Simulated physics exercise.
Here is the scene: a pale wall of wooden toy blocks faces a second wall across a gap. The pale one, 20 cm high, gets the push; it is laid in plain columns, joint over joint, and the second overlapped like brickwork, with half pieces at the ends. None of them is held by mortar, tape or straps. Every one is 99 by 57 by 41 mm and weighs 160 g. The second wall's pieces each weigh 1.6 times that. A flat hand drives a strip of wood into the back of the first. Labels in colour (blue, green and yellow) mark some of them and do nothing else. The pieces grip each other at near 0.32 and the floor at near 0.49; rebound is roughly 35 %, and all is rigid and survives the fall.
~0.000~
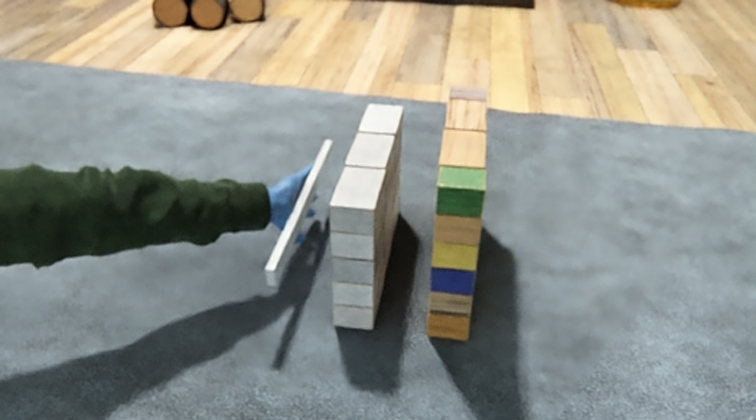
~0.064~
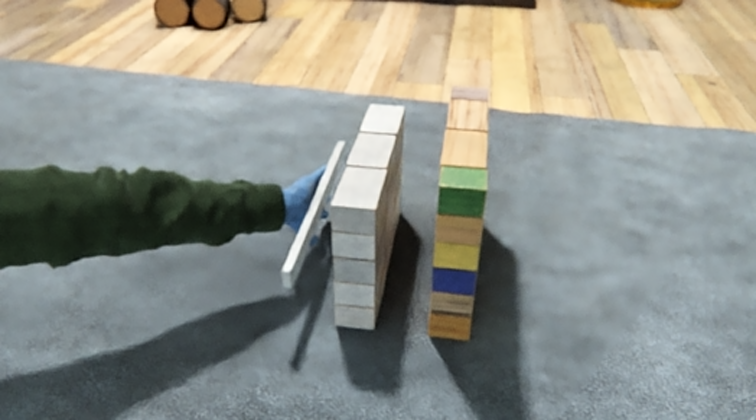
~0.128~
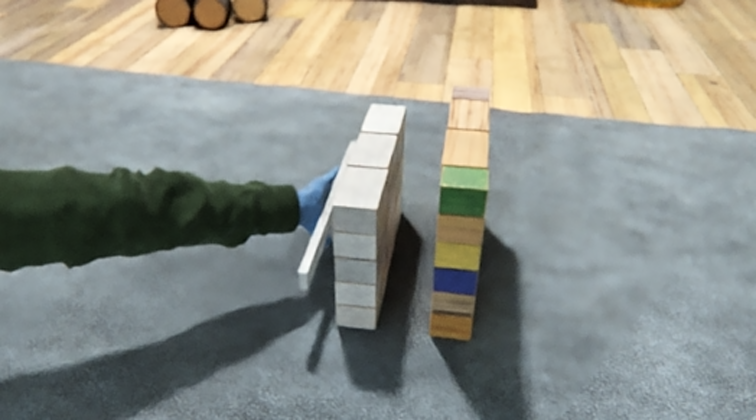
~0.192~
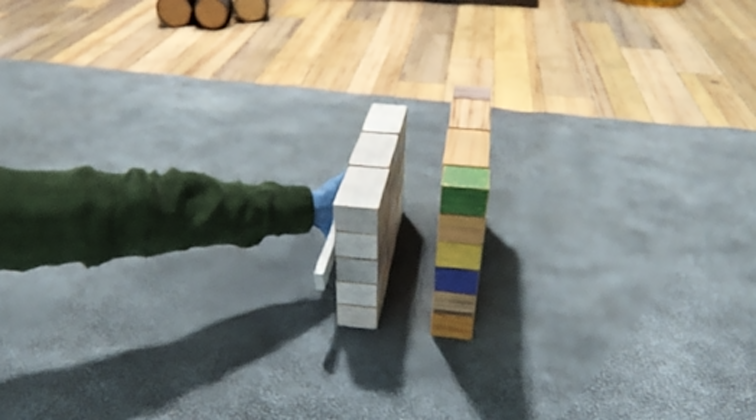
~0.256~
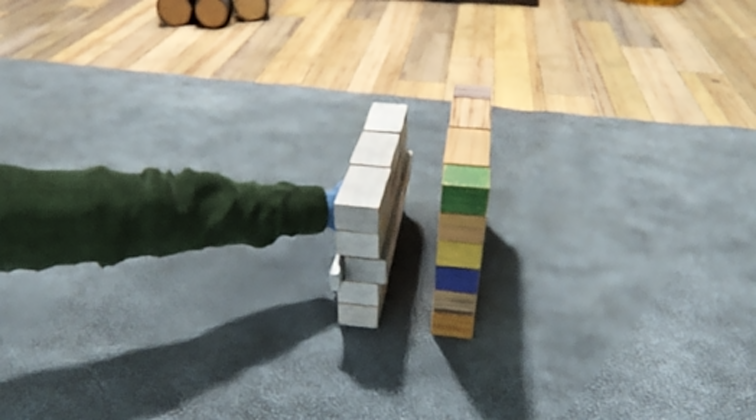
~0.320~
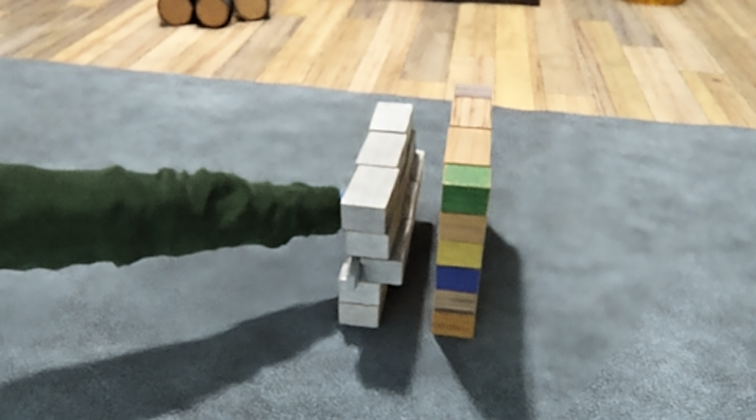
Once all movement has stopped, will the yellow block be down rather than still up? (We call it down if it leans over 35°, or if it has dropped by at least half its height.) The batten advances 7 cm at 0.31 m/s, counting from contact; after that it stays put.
No - still up.
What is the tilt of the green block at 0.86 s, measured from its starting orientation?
I'd put it at roughly 0 degrees away from its starting angle.
After 0.38 s, 0 of the pale wall down; none of the 21 blocks of the second wall down; yellow block unmoved.
After 0.48 s, 0 of the pale wall down; none of the 21 blocks of the second wall down, 2 disturbed; yellow block unmoved; blue block 6 mm from its place.
After 0.62 s, 6 of the pale wall down; none of the 21 blocks of the second wall down, 14 disturbed; yellow block 10 mm from its place; green block 7 mm from its place.
After 0.86 s, 9 of the pale wall down; none of the 21 blocks of the second wall down, 15 disturbed; yellow block 11 mm from its place; green block 7 mm from its place.
In the end (1.3 s), 9 of the pale wall down; none of the 21 blocks of the second wall down, 15 disturbed; yellow block 10 mm from its place; green block 7 mm from its place; blue block 12 mm from its place. From the last view, middles, yellow block near (469, 244), green block near (472, 190).
